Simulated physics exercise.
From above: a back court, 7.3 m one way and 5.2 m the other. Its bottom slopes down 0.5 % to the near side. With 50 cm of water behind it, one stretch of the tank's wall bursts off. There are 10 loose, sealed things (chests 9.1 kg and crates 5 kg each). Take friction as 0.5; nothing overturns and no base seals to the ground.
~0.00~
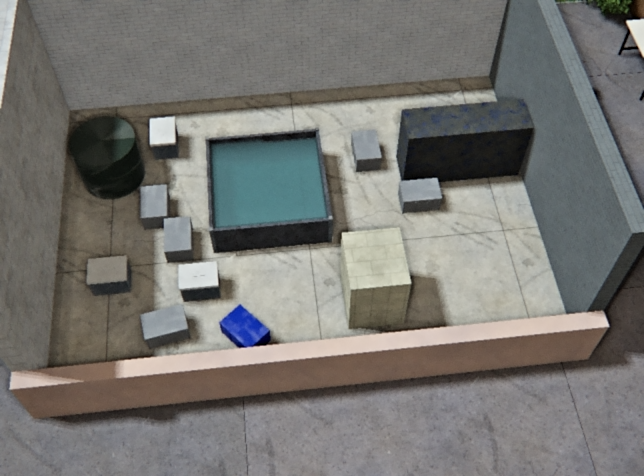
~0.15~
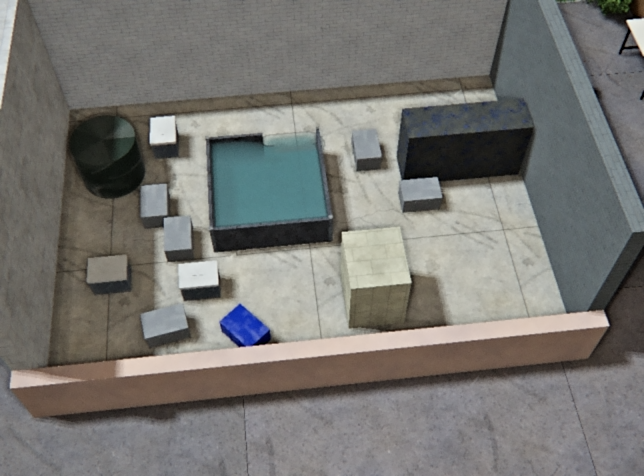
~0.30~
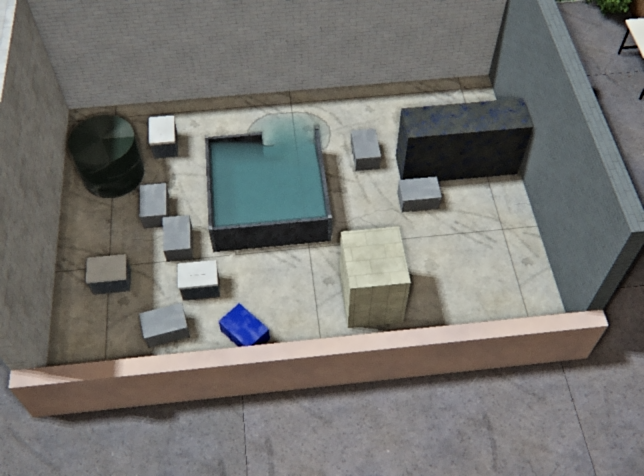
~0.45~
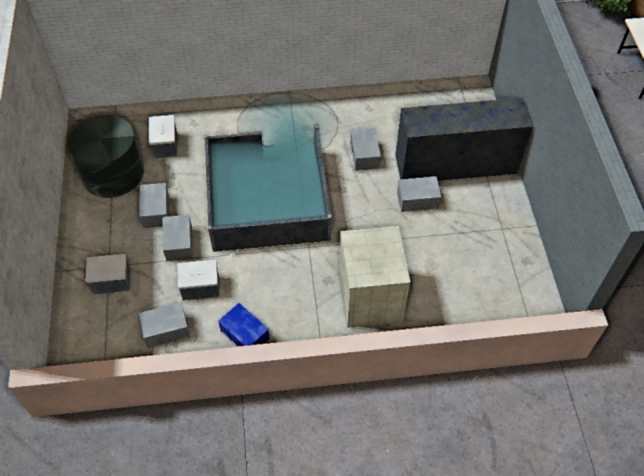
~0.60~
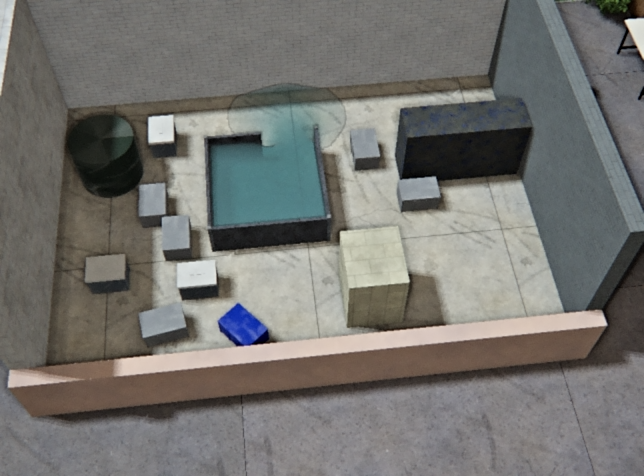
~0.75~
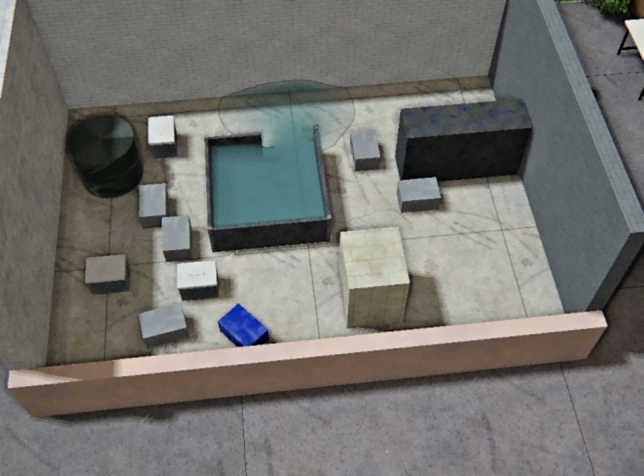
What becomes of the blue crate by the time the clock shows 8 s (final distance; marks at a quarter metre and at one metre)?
Blue crate stays put.
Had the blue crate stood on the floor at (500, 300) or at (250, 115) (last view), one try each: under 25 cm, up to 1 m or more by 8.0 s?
In that order: It barely shifts; it ends far away.
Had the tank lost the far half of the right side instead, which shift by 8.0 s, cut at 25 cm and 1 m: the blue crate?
Then the blue crate barely shifts.
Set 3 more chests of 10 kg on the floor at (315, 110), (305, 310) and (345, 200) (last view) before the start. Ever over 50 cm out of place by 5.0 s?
In that order: Past it, short of it, short of it.
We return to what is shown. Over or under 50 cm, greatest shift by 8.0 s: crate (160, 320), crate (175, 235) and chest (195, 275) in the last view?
In that order: Less, less, under.
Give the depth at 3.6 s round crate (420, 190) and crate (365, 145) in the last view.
About 0 and 0 cm.
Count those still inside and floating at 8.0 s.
I count 4.
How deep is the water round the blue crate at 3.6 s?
Roughly 0 cm.
After 1.6 s the blue crate is near (243, 325), 0.0 m from its start, aground; 0 afloat.
After 3.6 s the blue crate is near (243, 325), 0.0 m from its start, aground; 1 afloat.
After 5.6 s the blue crate is near (243, 325), 0.0 m from its start, aground; 3 afloat.
After 8.0 s the blue crate is near (243, 325), 0.0 m from its start, aground; 4 afloat.
